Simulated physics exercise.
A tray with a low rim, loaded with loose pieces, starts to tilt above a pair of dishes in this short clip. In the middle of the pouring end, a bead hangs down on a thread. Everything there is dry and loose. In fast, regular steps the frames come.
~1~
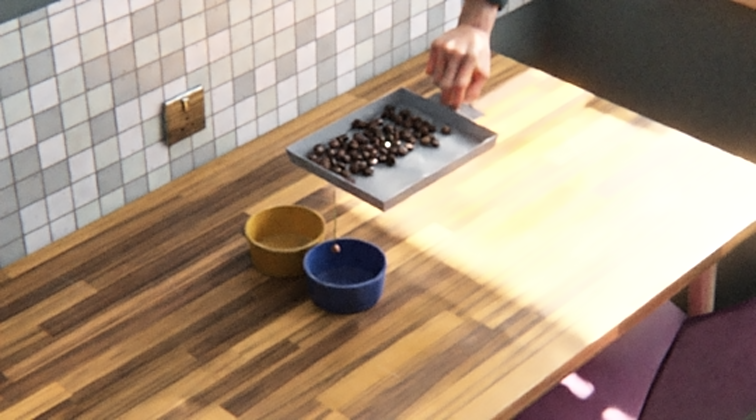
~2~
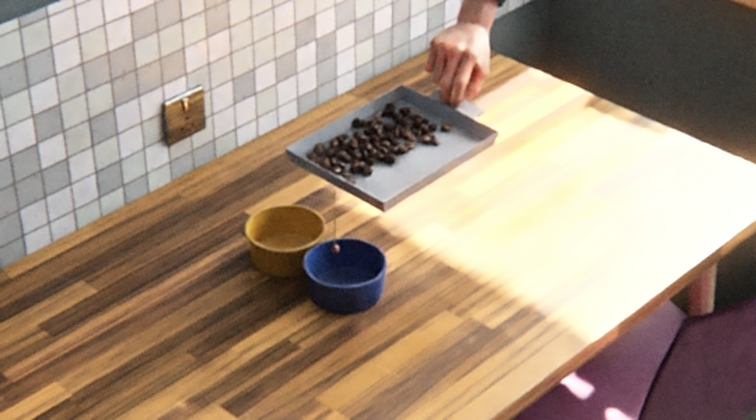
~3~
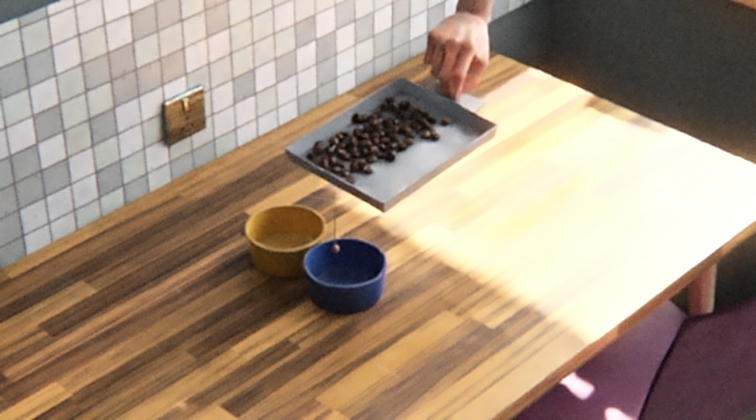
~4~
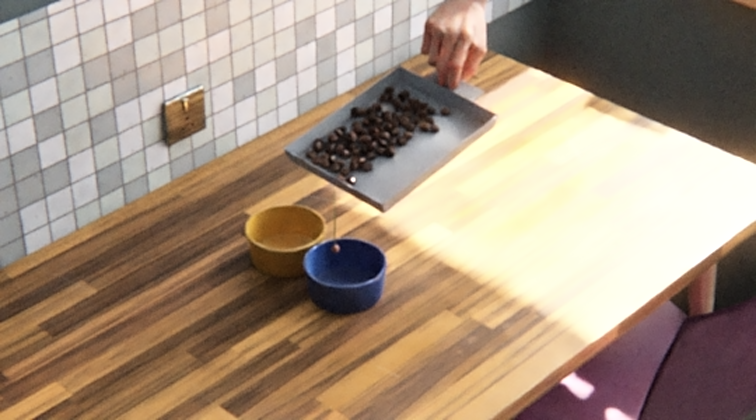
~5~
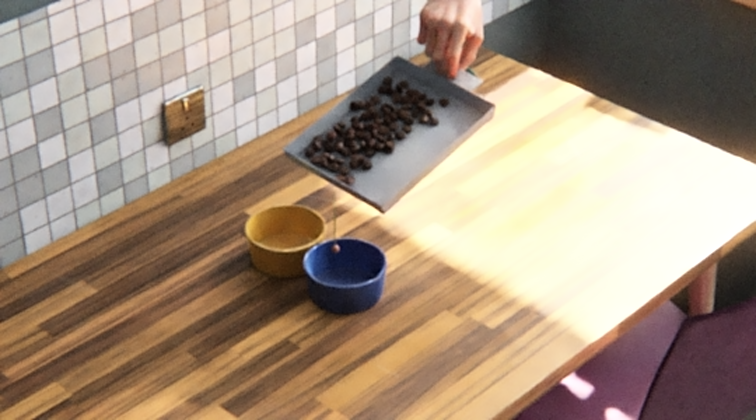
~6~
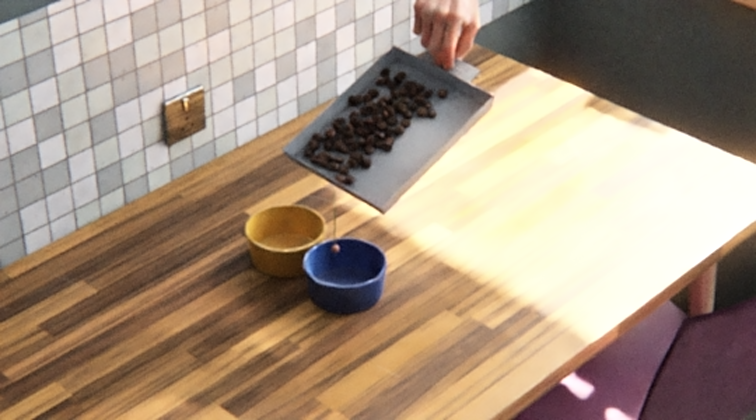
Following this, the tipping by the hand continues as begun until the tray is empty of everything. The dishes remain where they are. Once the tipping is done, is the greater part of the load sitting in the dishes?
No, only the lesser part is in the dishes.
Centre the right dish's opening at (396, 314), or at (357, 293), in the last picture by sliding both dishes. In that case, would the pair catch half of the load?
A majority, then a majority.
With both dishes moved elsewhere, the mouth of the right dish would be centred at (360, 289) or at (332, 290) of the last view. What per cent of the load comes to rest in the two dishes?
Around 60 and then 90 per cent.
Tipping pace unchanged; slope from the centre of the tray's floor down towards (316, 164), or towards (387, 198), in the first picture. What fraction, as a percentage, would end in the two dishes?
I'd say some 90 in a hundred at first, then 10 in a hundred.
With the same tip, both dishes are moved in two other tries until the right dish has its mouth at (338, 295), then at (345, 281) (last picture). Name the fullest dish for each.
The right of the pair the first time, the right of the pair the second.
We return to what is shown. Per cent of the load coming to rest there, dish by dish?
Roughly 0 in a hundred for the left dish, roughly 10 in a hundred for the right dish.
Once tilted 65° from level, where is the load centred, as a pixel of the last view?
Somewhere near pixel (341, 171).
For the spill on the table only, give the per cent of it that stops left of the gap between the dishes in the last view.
Left portion: Around 60 %.
Just after the last frame, tray tipped steeply; almost all on the tray; just a few in the air.
A moment on, tray tipped past a quarter turn; roughly half on the tray; about a tenth in the right dish; roughly a quarter outside both; roughly a quarter in the air.
Further on, tray tipped past a quarter turn; about a tenth in the right dish; the larger part outside both.
When it is over, tray tipped past a quarter turn; about a tenth in the right dish; not one in the left dish; the larger part outside both.
